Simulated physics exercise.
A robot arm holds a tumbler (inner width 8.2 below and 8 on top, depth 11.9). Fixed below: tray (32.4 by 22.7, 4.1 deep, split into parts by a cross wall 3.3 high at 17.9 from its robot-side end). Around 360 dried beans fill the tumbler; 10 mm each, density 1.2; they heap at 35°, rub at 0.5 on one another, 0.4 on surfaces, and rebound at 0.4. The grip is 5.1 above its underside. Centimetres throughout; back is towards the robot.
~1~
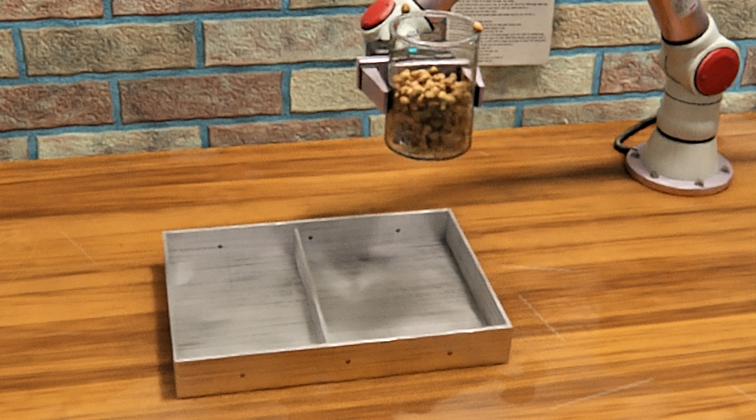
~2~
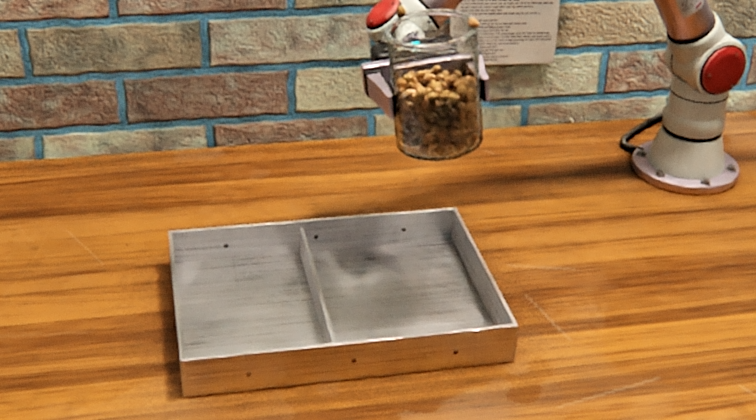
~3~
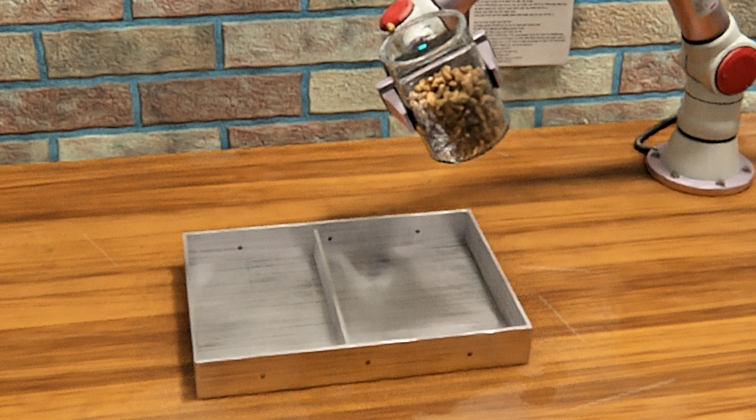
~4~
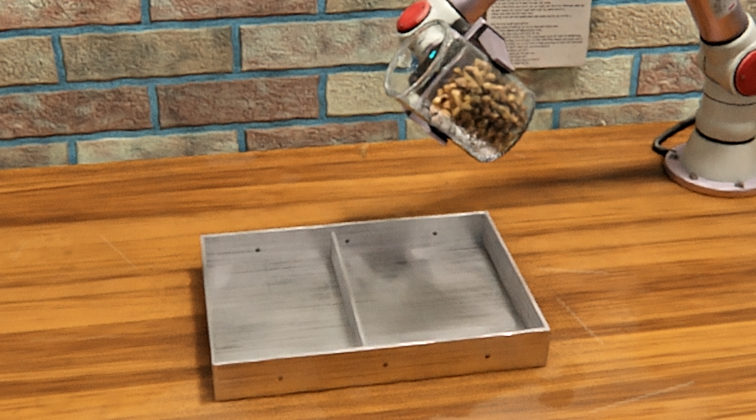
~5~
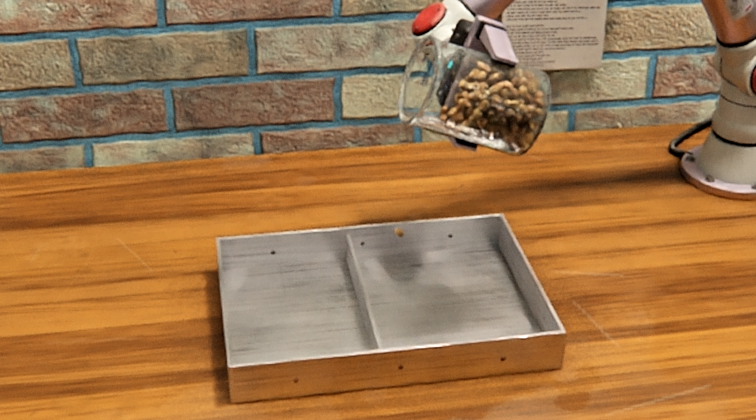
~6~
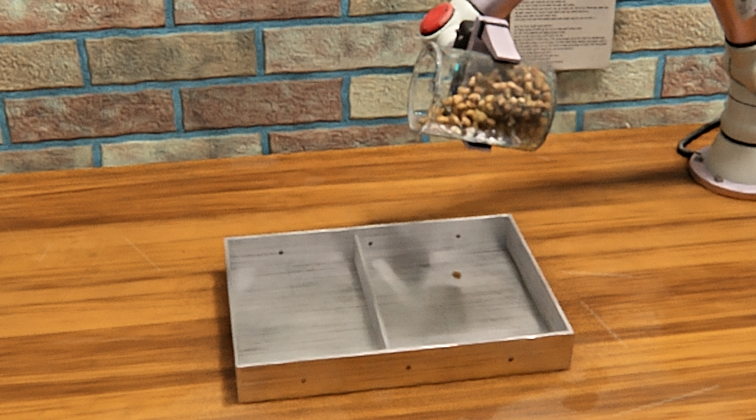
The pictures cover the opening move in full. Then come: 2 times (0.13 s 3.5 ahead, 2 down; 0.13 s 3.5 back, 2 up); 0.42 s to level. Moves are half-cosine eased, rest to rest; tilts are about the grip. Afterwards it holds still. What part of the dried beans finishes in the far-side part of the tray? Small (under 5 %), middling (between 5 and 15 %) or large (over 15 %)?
Answer: Small; under 5 % of the dried beans finish in the far-side part of the tray.
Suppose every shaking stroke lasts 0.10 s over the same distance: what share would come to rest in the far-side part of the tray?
It would be near 5 per cent.
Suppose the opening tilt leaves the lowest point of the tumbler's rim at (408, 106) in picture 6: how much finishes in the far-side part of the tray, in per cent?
About 0 per cent.
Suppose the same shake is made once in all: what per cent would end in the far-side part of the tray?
It would be near 0 per cent.
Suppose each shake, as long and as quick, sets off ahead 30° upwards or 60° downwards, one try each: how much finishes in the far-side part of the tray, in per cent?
About 15 and 0 per cent.
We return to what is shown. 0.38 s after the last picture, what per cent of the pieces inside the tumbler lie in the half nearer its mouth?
Roughly 25 per cent.
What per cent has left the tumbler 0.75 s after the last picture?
Some 0 per cent.
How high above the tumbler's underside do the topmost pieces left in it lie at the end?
Roughly 9.0 cm.
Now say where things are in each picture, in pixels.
The tumbler middle at (431, 87), level; upper third of the load around (431, 89), from x 395 to 475, top at y 10; 355 in the tumbler, in the first picture.
The tumbler middle at (436, 86), tilted 7° forward; upper third of the load around (438, 88), from x 400 to 475, top at y 10, in the second picture.
The tumbler middle at (447, 89), tilted 26° forward; upper third of the load around (457, 88), from x 390 to 500, top at y 30, in the third picture.
The tumbler middle at (461, 93), tilted 50° forward; upper third of the load around (480, 86), from x 365 to 520, top at y 65; 354 in the tumbler, 1 in flight or on a rim, in the fourth picture.
The tumbler middle at (475, 98), tilted 69° forward; upper third of the load around (499, 85), from x 400 to 540, top at y 65; 354 in the tumbler, 1 in the robot-side part, in the fifth picture.
The tumbler middle at (482, 99), tilted 76° forward; upper third of the load around (512, 86), from x 425 to 545, top at y 70; 354 in the tumbler, 1 in the robot-side part, in the sixth picture.
Then, 0.38 s on, tilted 76° forward, highest piece 25 above the table; 353 in the tumbler, 1 in the robot-side part, 1 in flight or on a rim.
Then, 0.75 s on, tilted 32° forward, highest piece 28 above the table; 348 in the tumbler, 7 in the robot-side part.
Then, 1.14 s on, level, highest piece 29 above the table; 348 in the tumbler, 7 in the robot-side part.
Then, 2.19 s on, level, highest piece 29 above the table; 348 in the tumbler, 7 in the robot-side part.
In the end, 348 in the tumbler, 7 in the robot-side part. That is 0 % in the far-side part of the tray.
